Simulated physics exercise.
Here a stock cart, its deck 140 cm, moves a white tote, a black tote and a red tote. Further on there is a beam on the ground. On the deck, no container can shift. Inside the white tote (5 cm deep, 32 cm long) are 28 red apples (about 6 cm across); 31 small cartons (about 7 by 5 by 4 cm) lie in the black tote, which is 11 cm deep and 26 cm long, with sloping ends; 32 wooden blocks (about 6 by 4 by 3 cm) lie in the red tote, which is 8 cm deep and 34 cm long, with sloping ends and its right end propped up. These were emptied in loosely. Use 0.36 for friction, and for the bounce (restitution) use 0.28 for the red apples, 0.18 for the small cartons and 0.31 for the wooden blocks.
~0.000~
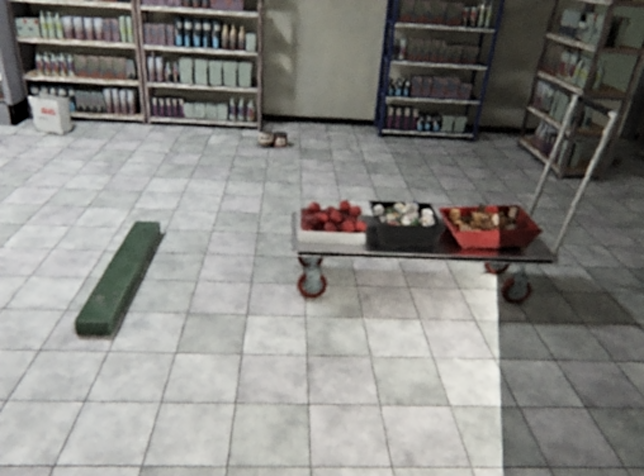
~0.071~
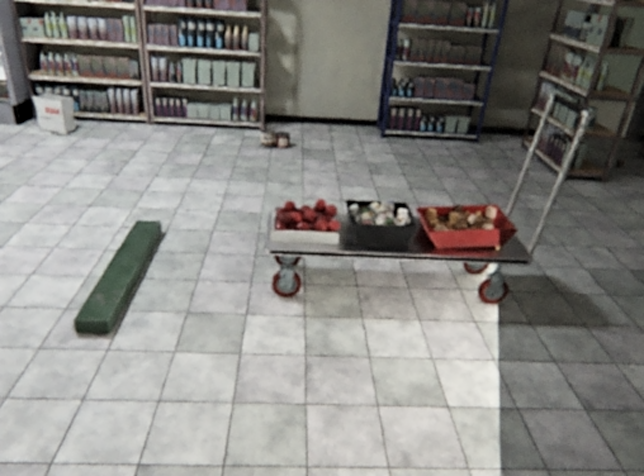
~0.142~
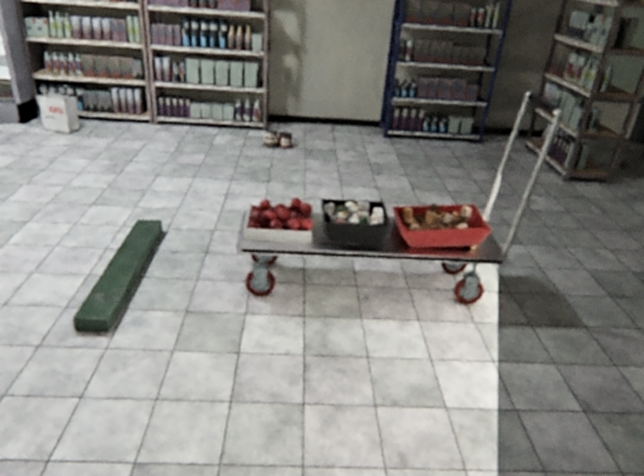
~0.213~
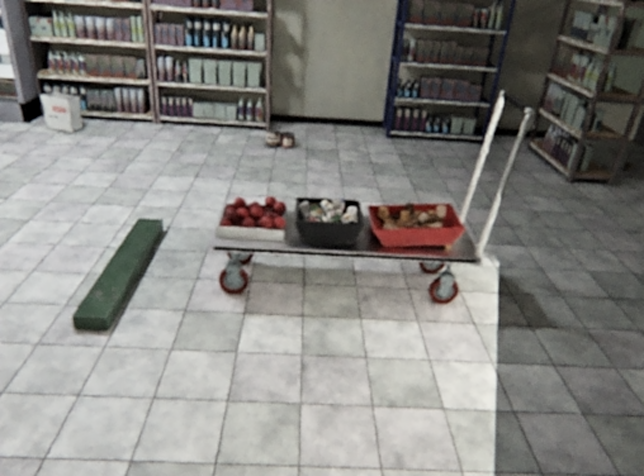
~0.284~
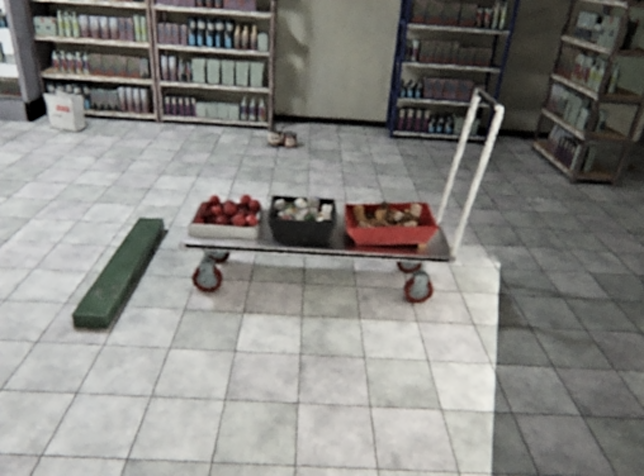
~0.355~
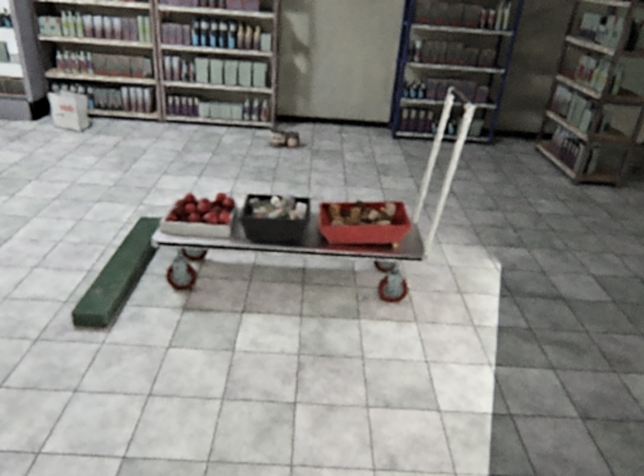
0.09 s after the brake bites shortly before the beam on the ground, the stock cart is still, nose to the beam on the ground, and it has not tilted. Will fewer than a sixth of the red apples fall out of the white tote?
No. My guess is the spilled share will top a sixth.
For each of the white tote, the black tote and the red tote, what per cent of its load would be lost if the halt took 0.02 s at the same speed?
White tote 40 %, black tote 0 %, red tote 20 %.
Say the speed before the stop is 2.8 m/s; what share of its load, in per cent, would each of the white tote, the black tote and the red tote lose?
White tote 40 %, black tote 0 %, red tote 20 %.
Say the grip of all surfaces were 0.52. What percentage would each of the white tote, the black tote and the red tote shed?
White tote 30%, black tote 10%, red tote 10%.
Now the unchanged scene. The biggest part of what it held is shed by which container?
That would be the white tote.
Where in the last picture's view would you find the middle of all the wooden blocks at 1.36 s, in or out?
Around (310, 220).
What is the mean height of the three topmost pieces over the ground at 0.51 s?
Mean height: Some 46 cm.
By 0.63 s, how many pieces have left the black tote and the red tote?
The black tote is at about 0 and the red tote at about 1.
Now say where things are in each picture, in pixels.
In the first picture (each is followed by its nearest rim corner in this view; the camera moves round a little), white tote, (301, 232); red tote, (455, 232); 88 cm short of the stop; none out.
In the second picture, white tote, (274, 230); red tote, (429, 232); 74 cm short of the stop.
In the third picture, white tote, (246, 229); red tote, (403, 231); 60 cm short of the stop.
In the fourth picture, white tote, (218, 227); red tote, (375, 230); 47 cm short of the stop.
In the fifth picture, white tote, (190, 224); red tote, (348, 228); 33 cm short of the stop.
In the sixth picture, white tote, (163, 222); red tote, (321, 227); 19 cm short of the stop; none out.
After 0.41 s, it begins to slow.
After 0.51 s, white tote 27 in, 1 out, black tote 31 in, 0 out and red tote 32 in, 0 out.
After 0.63 s, white tote 22 in, 6 out, black tote 31 in, 0 out and red tote 31 in, 1 out.
After 0.86 s, white tote 20 in, 8 out, black tote 31 in, 0 out and red tote 29 in, 3 out.
Final count (at 1.36 s), white tote 20 in, 8 out, black tote 31 in, 0 out and red tote 29 in, 3 out. Asked share, 8 of 28, 29 per cent.
